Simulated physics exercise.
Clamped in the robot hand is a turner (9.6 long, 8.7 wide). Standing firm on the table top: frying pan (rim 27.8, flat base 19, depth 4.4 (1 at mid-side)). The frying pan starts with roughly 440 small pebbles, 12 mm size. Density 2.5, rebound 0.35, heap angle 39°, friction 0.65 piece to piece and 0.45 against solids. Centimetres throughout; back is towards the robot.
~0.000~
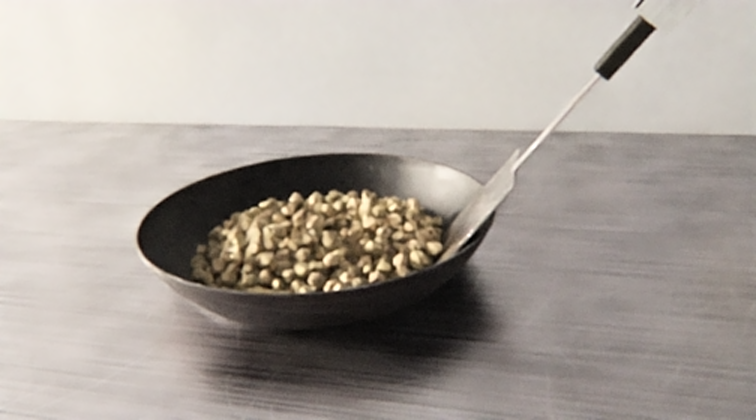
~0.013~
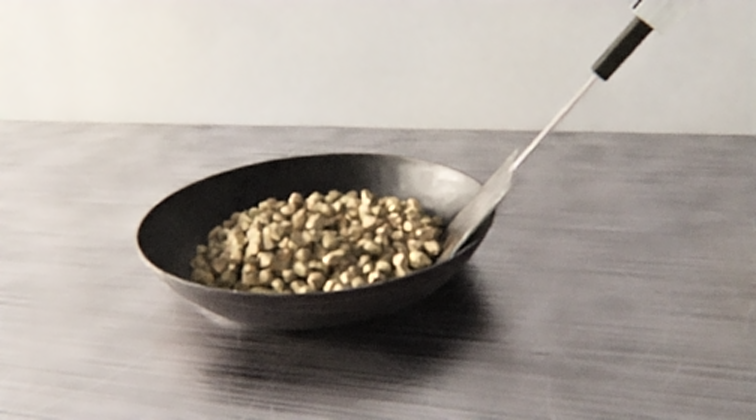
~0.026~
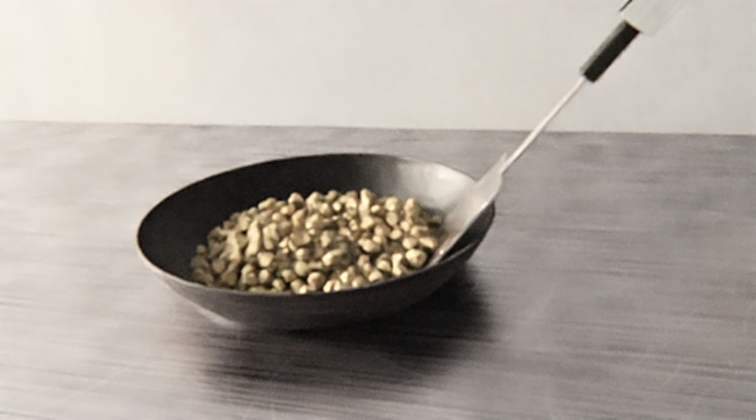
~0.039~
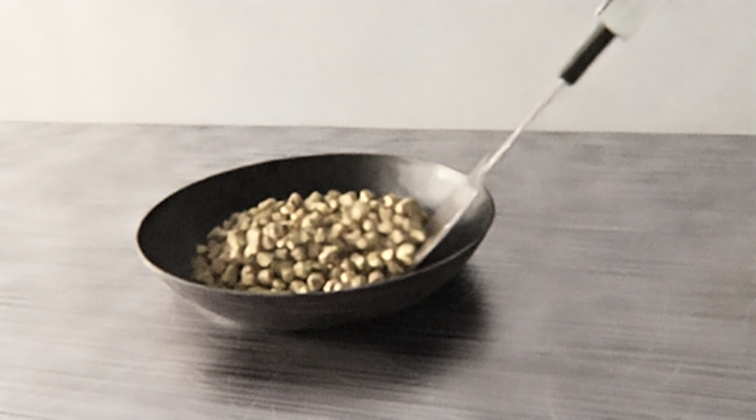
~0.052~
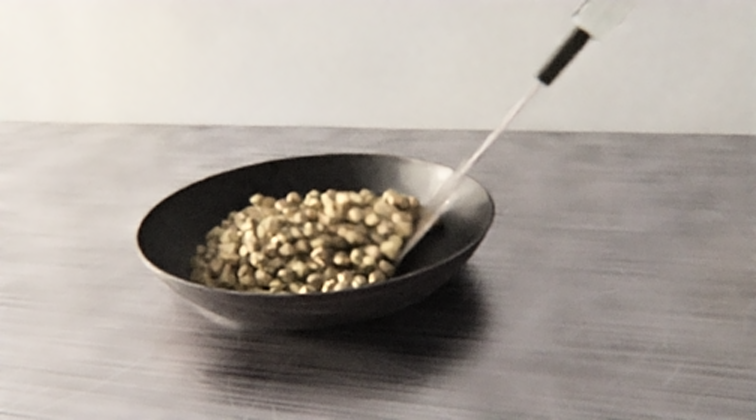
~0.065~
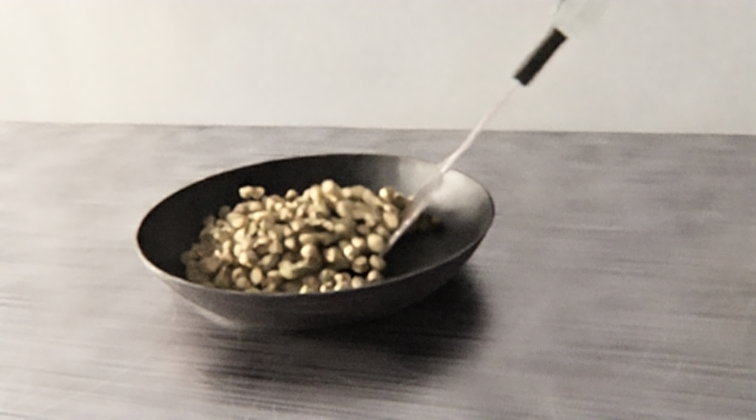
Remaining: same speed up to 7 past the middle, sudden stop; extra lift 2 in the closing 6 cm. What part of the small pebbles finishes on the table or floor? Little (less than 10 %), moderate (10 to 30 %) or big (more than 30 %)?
A moderate share, 10 to 30 %, ends on the table or floor.
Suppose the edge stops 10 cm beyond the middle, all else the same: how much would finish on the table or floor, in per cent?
It would be near 40 per cent.
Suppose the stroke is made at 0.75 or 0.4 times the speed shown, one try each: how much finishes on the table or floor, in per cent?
About 10 and 0 per cent.
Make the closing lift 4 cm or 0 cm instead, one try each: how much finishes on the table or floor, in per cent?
Some 20 and 5 per cent.
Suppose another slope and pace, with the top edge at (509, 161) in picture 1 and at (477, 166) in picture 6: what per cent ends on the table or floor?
Some 5 per cent.
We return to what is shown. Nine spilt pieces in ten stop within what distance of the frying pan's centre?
Roughly 35 cm.
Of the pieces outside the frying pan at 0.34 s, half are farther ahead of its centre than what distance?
Roughly 20 cm.
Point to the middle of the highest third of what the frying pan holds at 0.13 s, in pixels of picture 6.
At about (270, 213).
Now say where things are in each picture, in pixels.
In the first picture, turner top edge at (517, 167), sloping 52°; upper third of the load around (318, 231), from x 200 to 435, top at y 195; 442 in the frying pan.
In the second picture, turner top edge at (515, 167), sloping 52°; upper third of the load around (318, 233), from x 200 to 435, top at y 195.
In the third picture, turner top edge at (505, 169), sloping 52°; upper third of the load around (320, 232), from x 200 to 435, top at y 195.
In the fourth picture, turner top edge at (486, 171), sloping 52°; upper third of the load around (330, 231), from x 200 to 435, top at y 195.
In the fifth picture, turner top edge at (465, 171), sloping 52°; upper third of the load around (328, 226), from x 195 to 435, top at y 195.
In the sixth picture, turner top edge at (445, 170), sloping 52°; upper third of the load around (315, 221), from x 190 to 435, top at y 190; 442 in the frying pan.
By 0.10 s, sloping 52°, highest piece 7 above the table; 442 in the frying pan.
By 0.13 s, sloping 52°, highest piece 8 above the table; 442 in the frying pan.
By 0.34 s, sloping 52°, highest piece 7 above the table; 369 in the frying pan, 61 on the table or floor, 12 on the blade or in flight.
By 1.39 s, sloping 52°, highest piece 5 above the table; 368 in the frying pan, 74 on the table or floor.
Final count, 368 in the frying pan, 74 on the table or floor. That is 17 % on the table or floor.
